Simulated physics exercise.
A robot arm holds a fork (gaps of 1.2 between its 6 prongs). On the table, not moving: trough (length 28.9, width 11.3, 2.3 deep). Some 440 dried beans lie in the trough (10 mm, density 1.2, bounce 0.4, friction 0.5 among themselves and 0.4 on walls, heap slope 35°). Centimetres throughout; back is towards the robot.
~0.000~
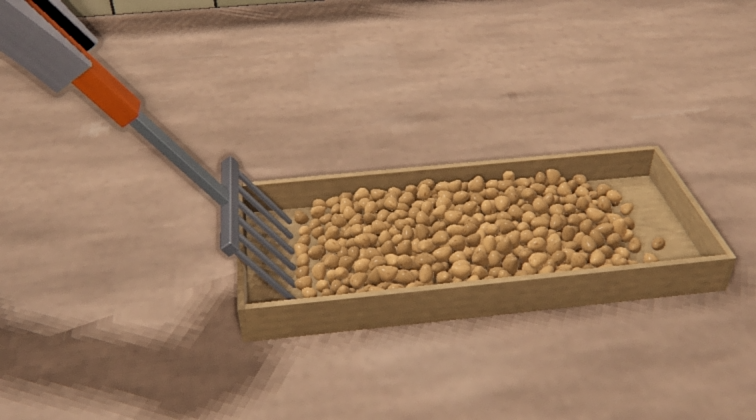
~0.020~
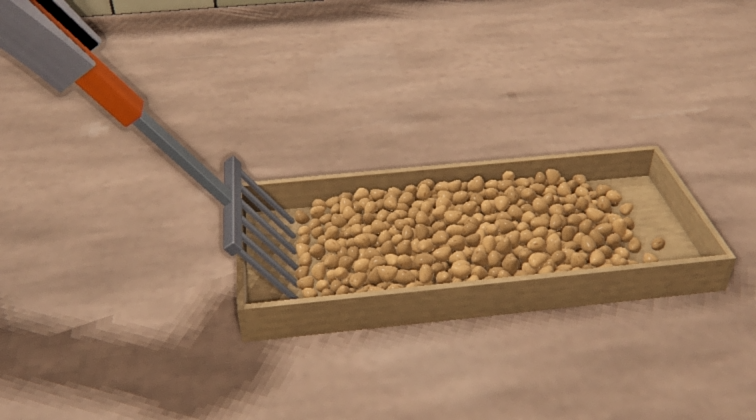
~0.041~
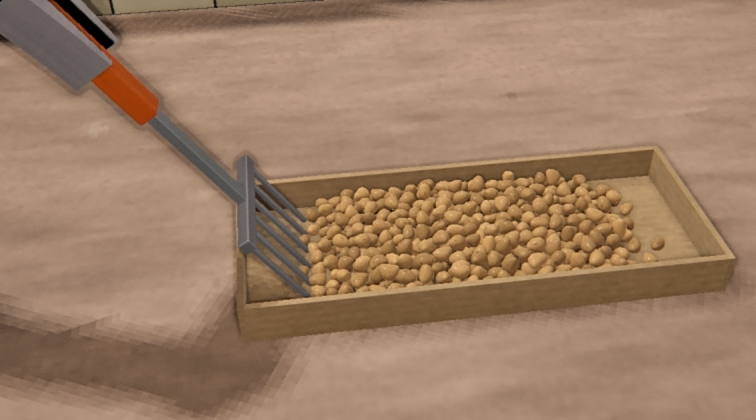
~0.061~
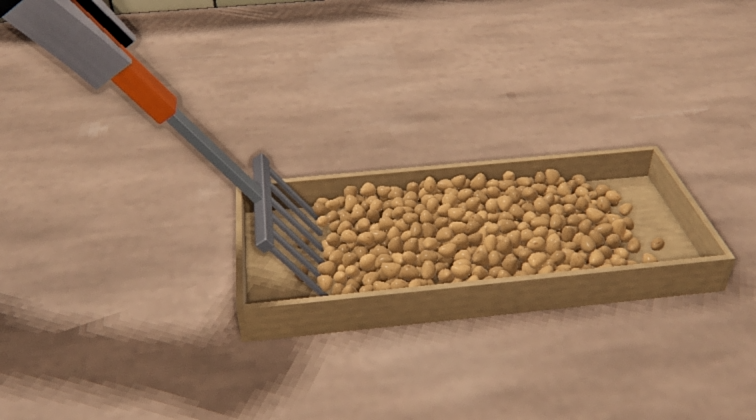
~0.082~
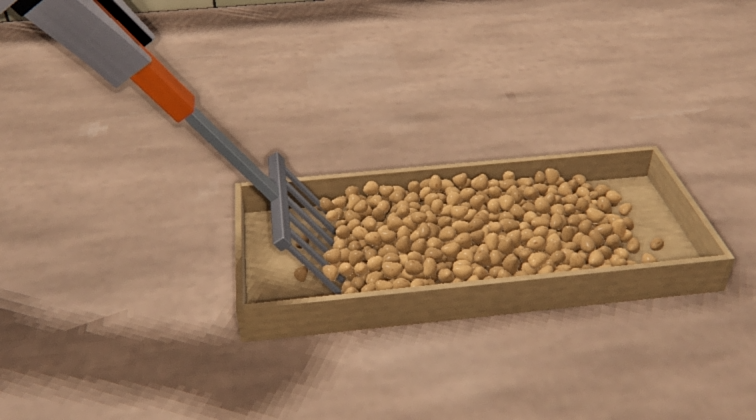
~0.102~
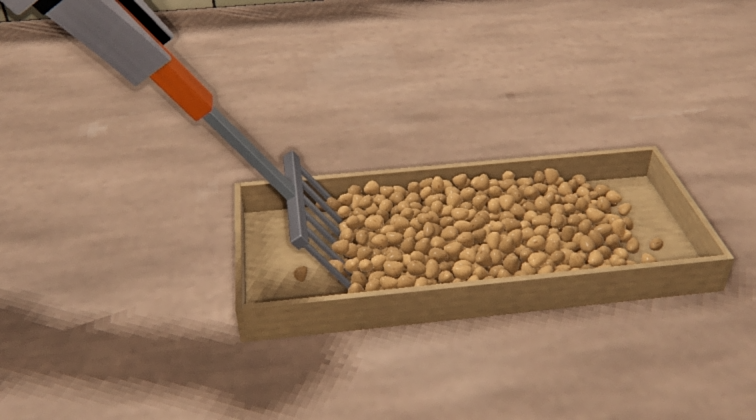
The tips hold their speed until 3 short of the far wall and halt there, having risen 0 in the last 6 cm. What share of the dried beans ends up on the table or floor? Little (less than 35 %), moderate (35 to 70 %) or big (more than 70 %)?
A little share, less than 35 %, ends on the table or floor.
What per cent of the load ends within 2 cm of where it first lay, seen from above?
About 5 per cent.
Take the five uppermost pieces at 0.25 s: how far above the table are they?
Roughly 4 cm.
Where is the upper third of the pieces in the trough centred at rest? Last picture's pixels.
At about (653, 200).
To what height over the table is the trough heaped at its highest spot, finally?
About 4.5 cm.
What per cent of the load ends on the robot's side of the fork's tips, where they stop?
About 55 per cent.
After 0.25 s, sloping 56°, highest piece 4 above the table; 441 in the trough.
After 0.40 s, sloping 56°, highest piece 7 above the table; 436 in the trough, 3 on the table or floor, 2 in flight or on the tool.
After 0.67 s, sloping 56°, highest piece 5 above the table; 331 in the trough, 109 on the table or floor, 1 in flight or on the tool.
After 1.37 s, sloping 56°, highest piece 4 above the table; 324 in the trough, 117 on the table or floor.
In the end, 324 in the trough, 117 on the table or floor. That is 27 % on the table or floor.
